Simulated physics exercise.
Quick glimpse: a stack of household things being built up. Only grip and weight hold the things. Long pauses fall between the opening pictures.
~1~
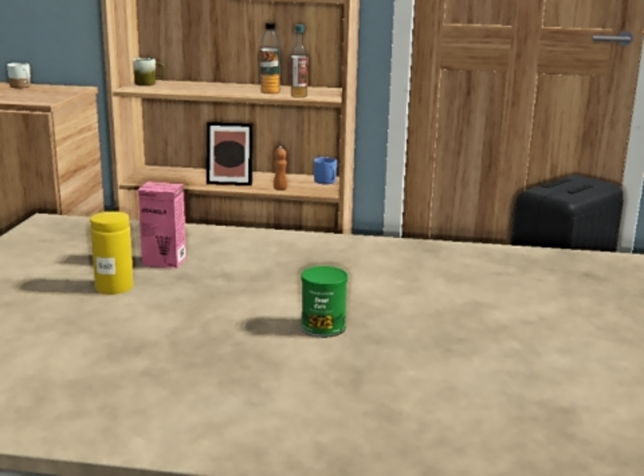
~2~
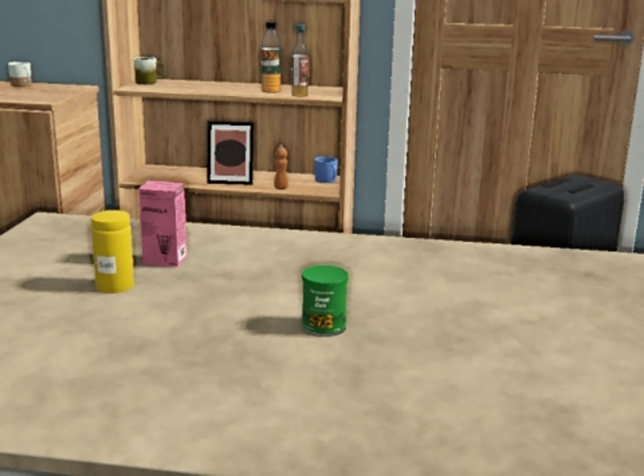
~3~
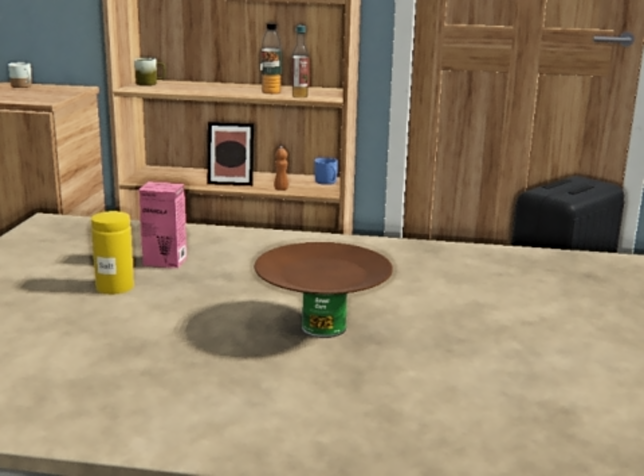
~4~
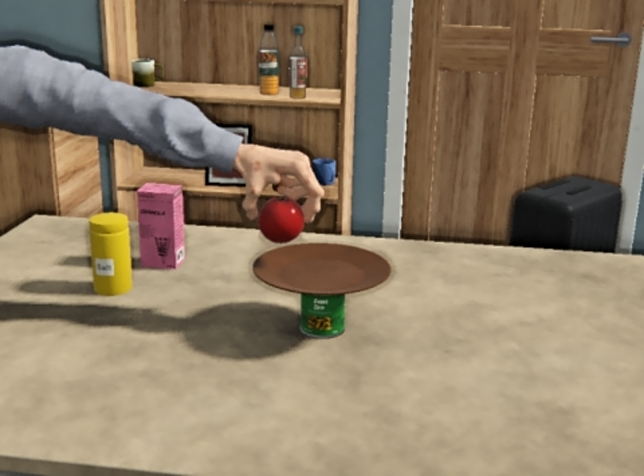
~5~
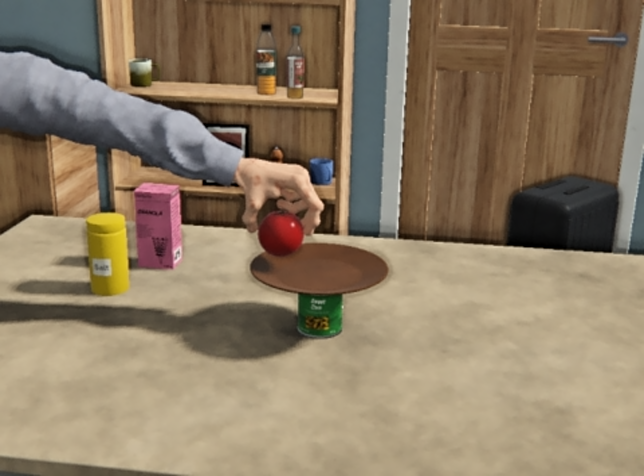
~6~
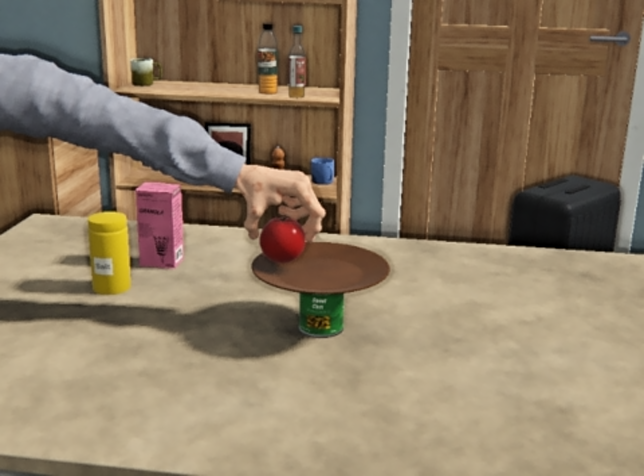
In the video, a green tin stands on a countertop near a yellow container and a pink box, then a brown plate appears on top of it. A hand reaches in from the left and lowers a red tomato onto the plate's left side, still holding it.
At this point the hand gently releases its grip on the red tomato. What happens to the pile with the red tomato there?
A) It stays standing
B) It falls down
A.
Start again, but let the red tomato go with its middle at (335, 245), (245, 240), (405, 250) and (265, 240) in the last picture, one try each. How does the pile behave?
Outcomes in order: No collapse, a collapse, a collapse, no collapse.
Then, 0.30 s on from there, no change.
Then, 0.70 s on from there, red tomato resting near (282, 241).
In the end, all 5 unmoved. At the end, from the last picture's camera, red tomato near (282, 241). The pile holds.
